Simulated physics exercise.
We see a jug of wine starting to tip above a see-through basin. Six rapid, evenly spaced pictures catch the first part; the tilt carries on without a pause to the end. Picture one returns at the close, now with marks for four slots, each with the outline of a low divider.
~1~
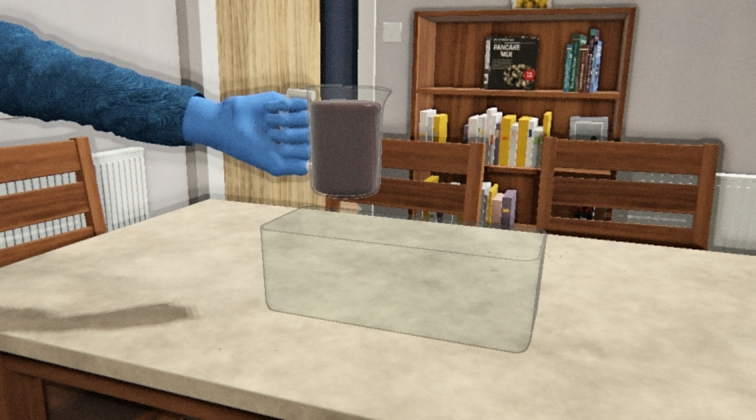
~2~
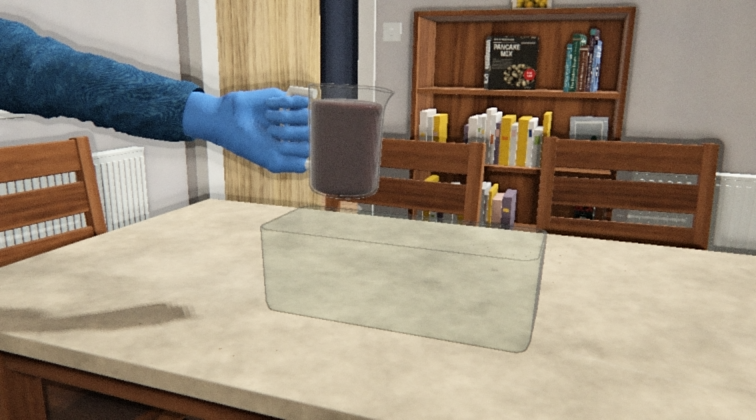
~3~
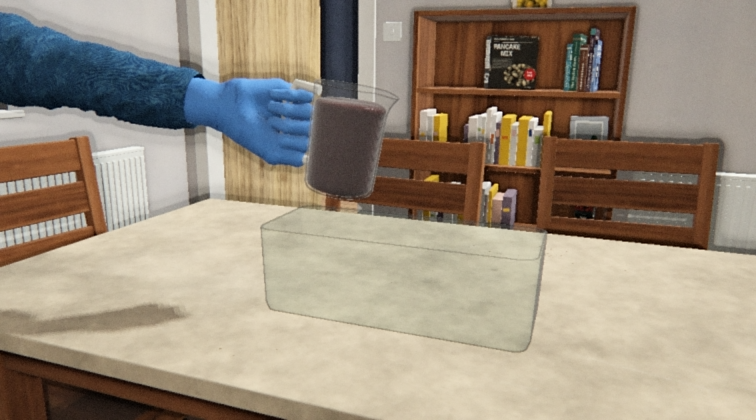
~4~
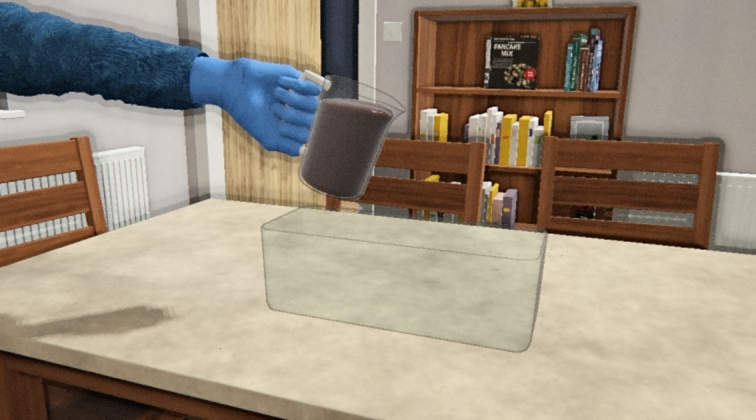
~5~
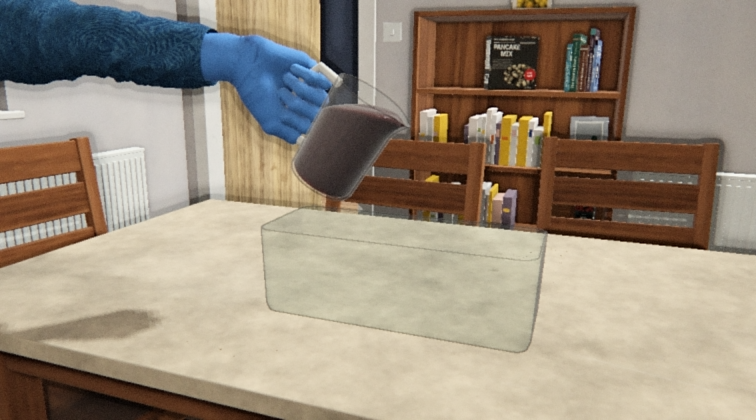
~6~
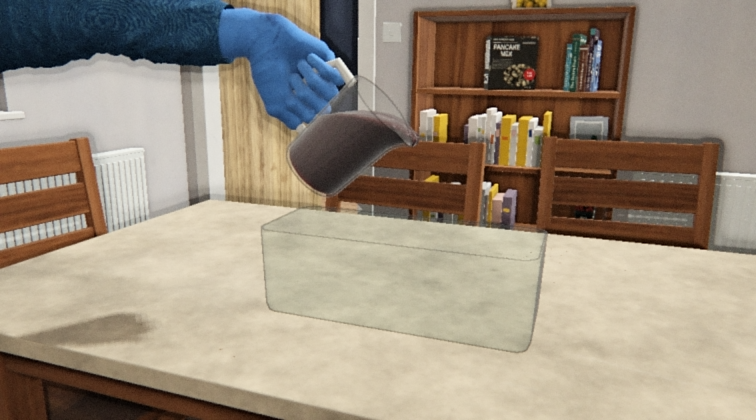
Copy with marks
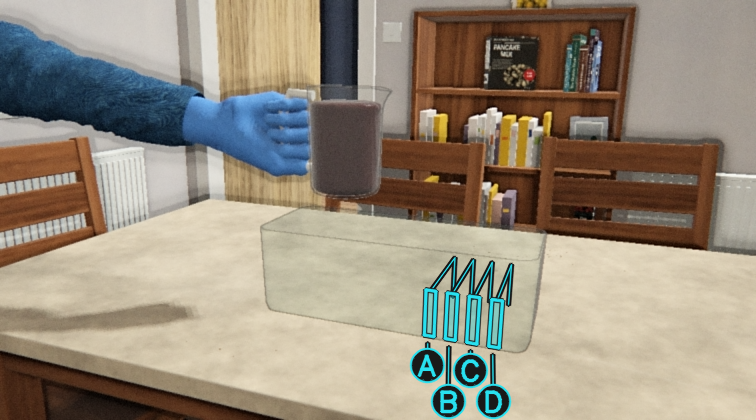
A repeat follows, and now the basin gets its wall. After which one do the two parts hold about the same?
Position A does it best.
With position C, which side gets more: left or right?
The left side.
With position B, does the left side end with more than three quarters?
Yes.
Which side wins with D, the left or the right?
More ends on the left.
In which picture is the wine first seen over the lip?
Picture 6.
On the marked copy, A at (427, 343); B at (448, 347); C at (470, 350); D at (492, 354).
With A, about 50 % ends left of the wall and 49 % right of it.
With B, about 94 % ends left of the wall and 4 % right of it.
With C, about 94 % ends left of the wall and 3 % right of it.
With D, about 94 % ends left of the wall and 4 % right of it.
